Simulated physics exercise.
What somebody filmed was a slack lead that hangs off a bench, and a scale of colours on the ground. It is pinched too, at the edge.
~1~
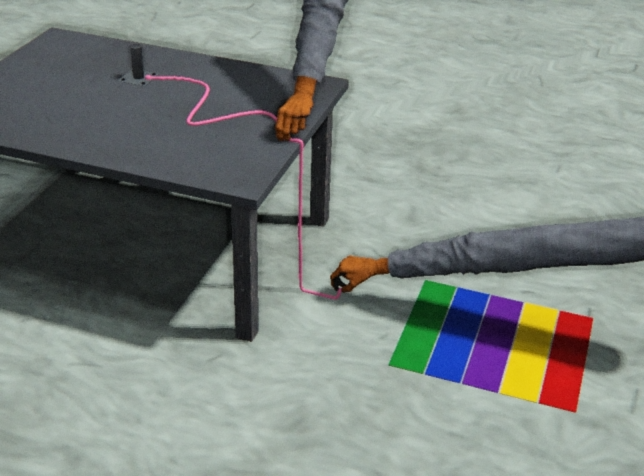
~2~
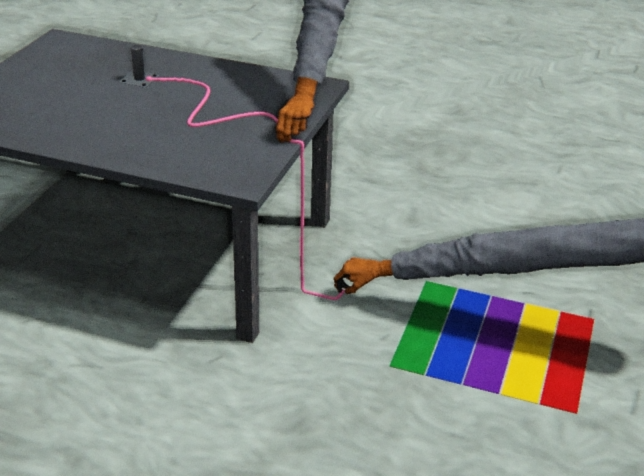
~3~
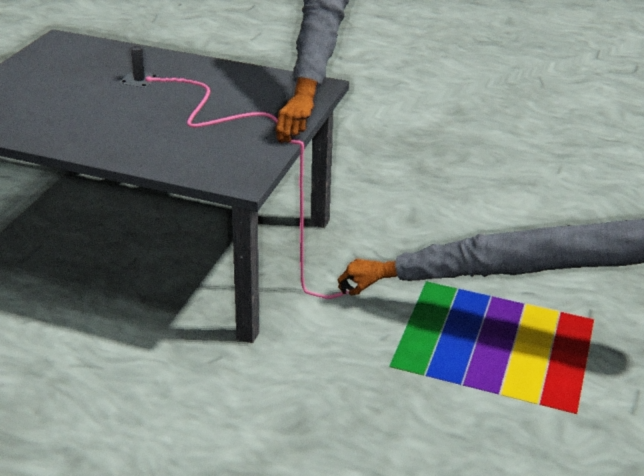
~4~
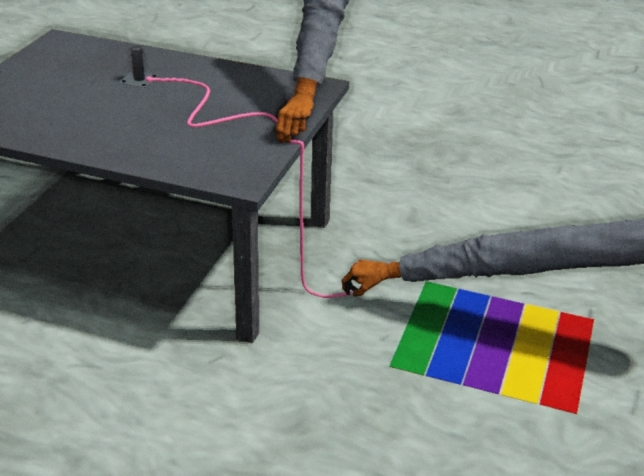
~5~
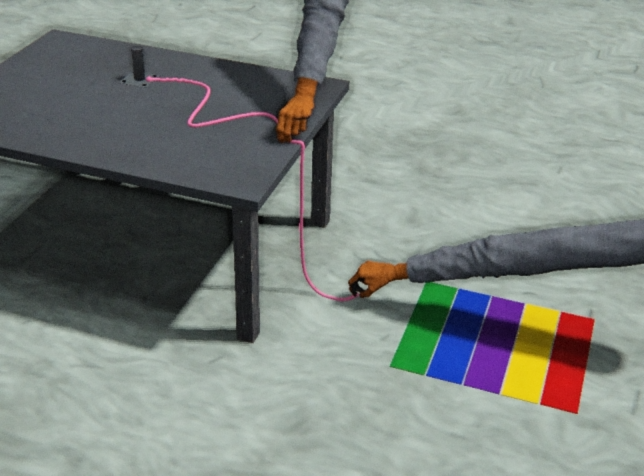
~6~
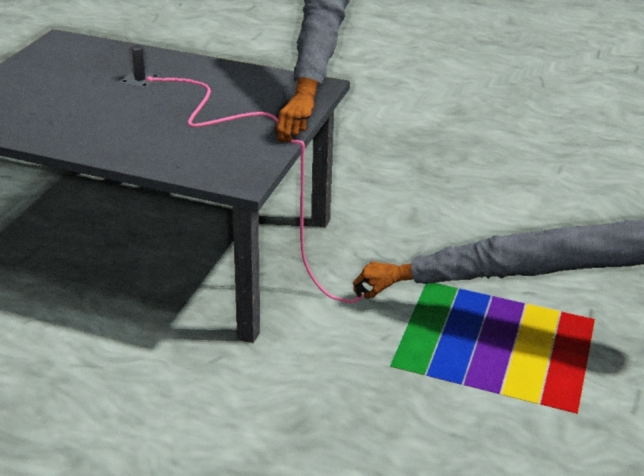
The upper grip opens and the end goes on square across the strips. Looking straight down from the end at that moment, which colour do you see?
You see red.
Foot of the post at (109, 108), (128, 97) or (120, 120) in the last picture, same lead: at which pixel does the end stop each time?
(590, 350), (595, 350) and (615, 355).
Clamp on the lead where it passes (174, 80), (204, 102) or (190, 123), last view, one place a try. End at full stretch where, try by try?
Going through the three tries, you get (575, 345), (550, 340) and (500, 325).
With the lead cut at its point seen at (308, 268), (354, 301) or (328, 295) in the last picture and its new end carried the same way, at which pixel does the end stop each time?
Estimated positions in order: (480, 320); (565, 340); (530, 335).
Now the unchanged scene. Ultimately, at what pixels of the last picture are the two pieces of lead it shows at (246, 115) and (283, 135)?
(318, 143), then (371, 189).
Soon after, end near (514, 330); over purple.
After that, end near (556, 340); over red.
At the stop, end near (580, 346); over red. It halts on the red strip.
